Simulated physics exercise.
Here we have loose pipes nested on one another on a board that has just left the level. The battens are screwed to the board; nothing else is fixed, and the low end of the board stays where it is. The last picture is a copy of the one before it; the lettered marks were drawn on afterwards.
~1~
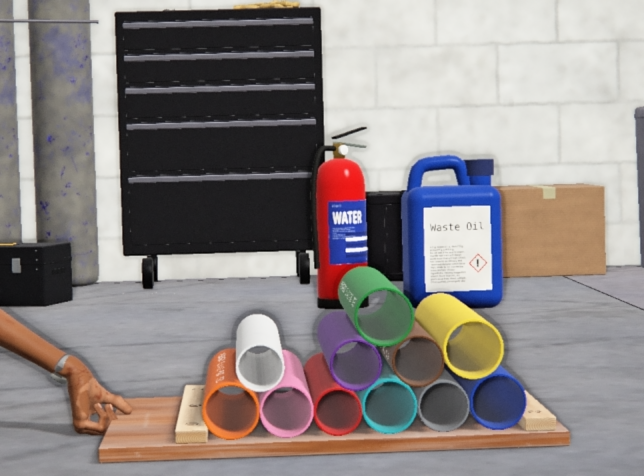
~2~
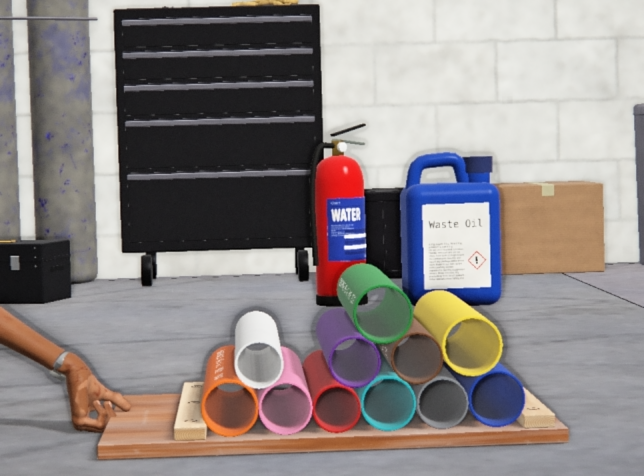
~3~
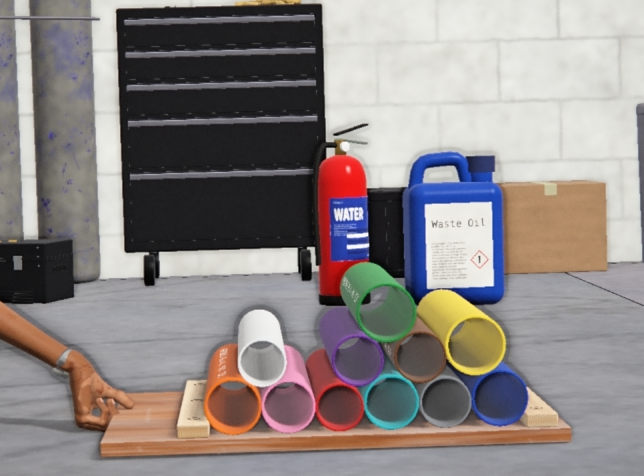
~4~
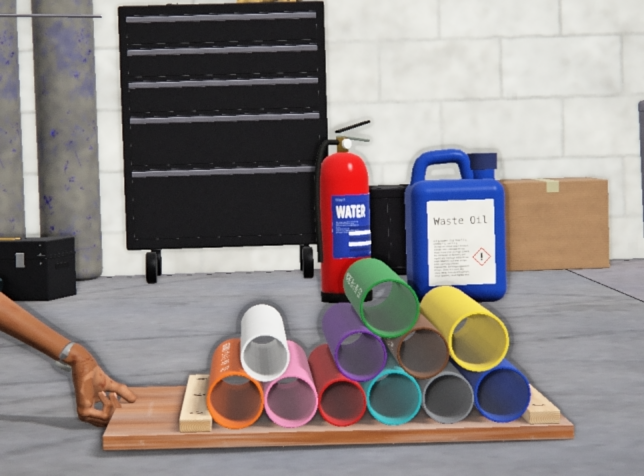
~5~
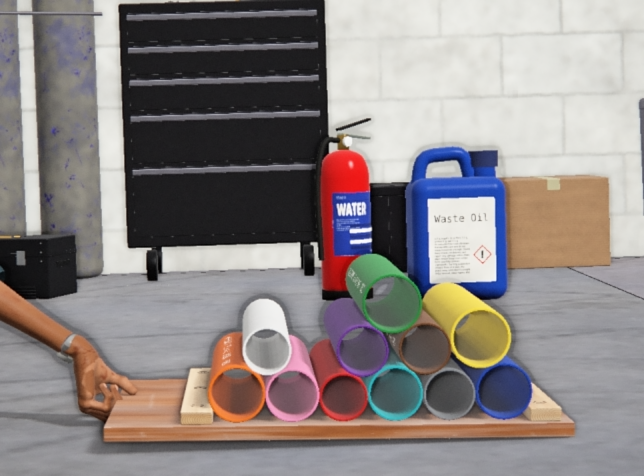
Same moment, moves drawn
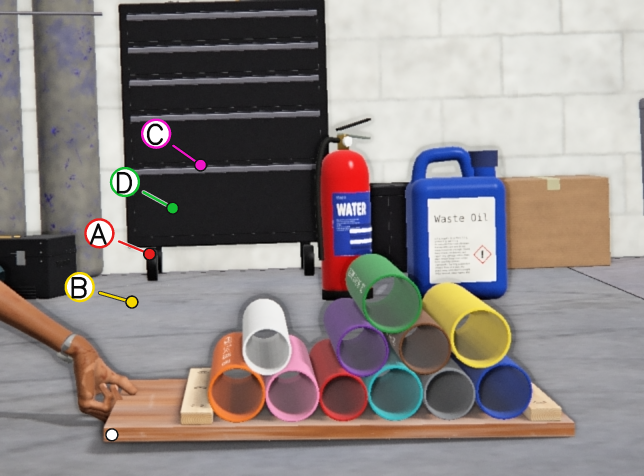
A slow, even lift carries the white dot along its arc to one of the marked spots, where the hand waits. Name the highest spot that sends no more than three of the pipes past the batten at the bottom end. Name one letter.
Raise it to A.
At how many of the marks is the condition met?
The number is two.
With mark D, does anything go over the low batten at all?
Yes, at D.
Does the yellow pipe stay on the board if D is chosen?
The yellow pipe: No.
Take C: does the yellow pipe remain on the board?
No, with C.
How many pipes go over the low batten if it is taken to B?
The count is none.
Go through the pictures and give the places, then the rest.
The first frame shows red pipe (338, 412); turquoise pipe (389, 407); grey pipe (443, 406).
The second frame shows grey pipe (442, 403); blue pipe (497, 399).
The third frame shows board (329, 410); orange pipe (233, 407); white pipe (262, 363); yellow pipe (475, 345).
The fourth frame shows board (331, 405); orange pipe (235, 401); pink pipe (291, 401).
The fifth frame shows board (332, 400); orange pipe (237, 394); pink pipe (292, 395).
On the marked copy, A at (150, 254); B at (132, 302); C at (200, 165); D at (173, 208); the white dot at (112, 435).
Following A. Soon after the start, board at 15°.
Later, board at 24°.
In the end, board at 24°, one over the low batten (yellow).
As for the rest, B none over the low batten; C eleven over the low batten; D eleven over the low batten.
